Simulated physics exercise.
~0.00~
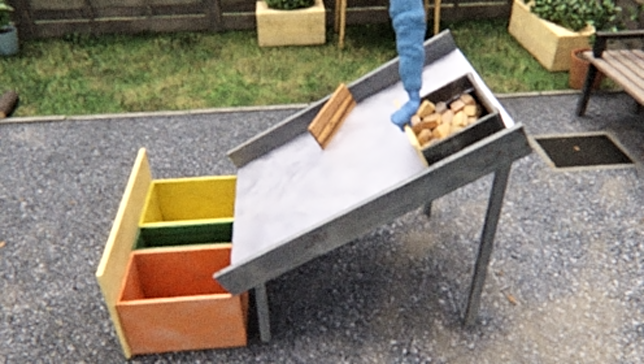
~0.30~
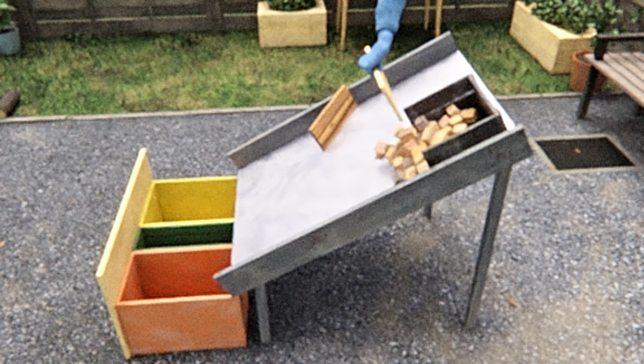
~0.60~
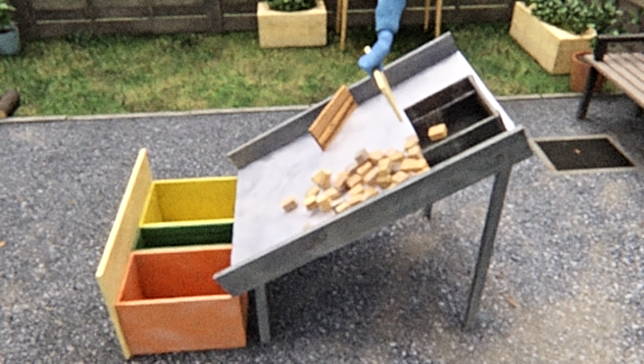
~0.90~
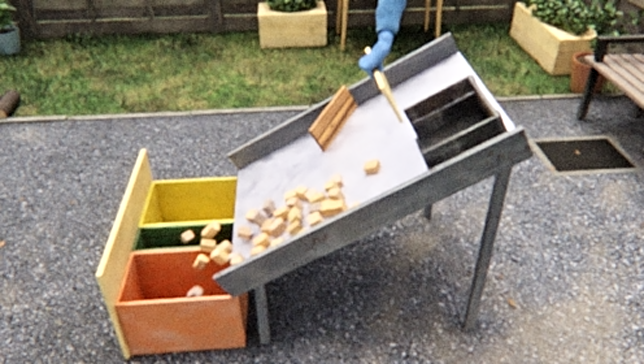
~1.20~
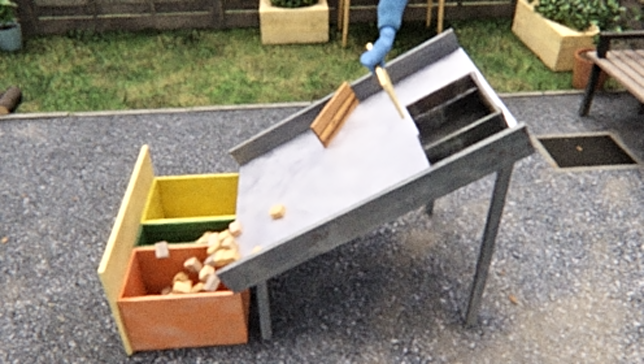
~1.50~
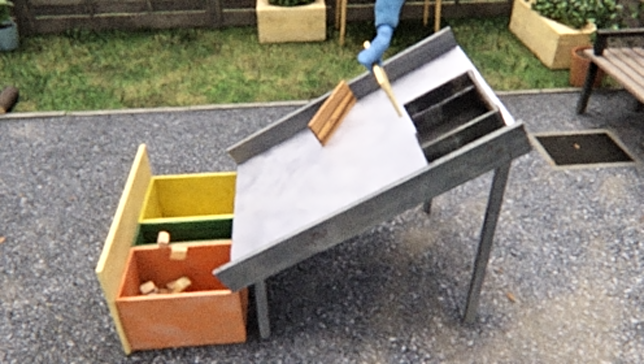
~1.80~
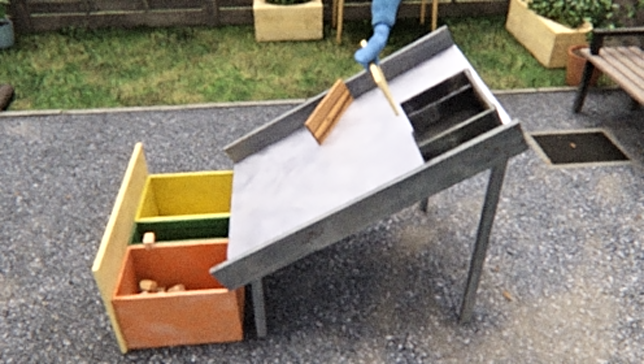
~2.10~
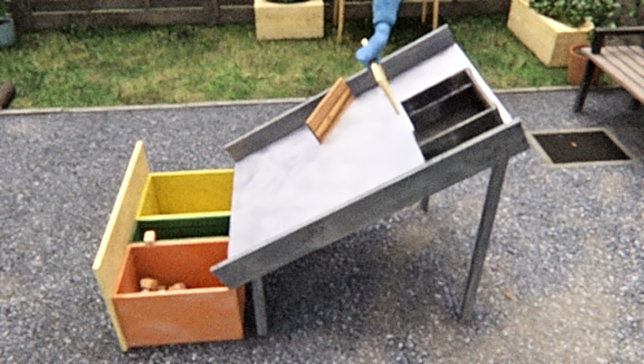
At first, a blue-gloved hand holds a gate in front of a heap of small timber blocks, kept in a black pen at the top of a tilted table. The hand lifts the gate up and to the left, and the blocks begin spilling out. They spread into a loose stream, tumbling down the pale slope toward the lower left, below the angled board. The leading blocks drop off the lower edge, and the rest soon follow. Finally the slope and pen are empty, with blocks resting in the orange tub and one visible at the green tote, while the yellow bin appears empty.
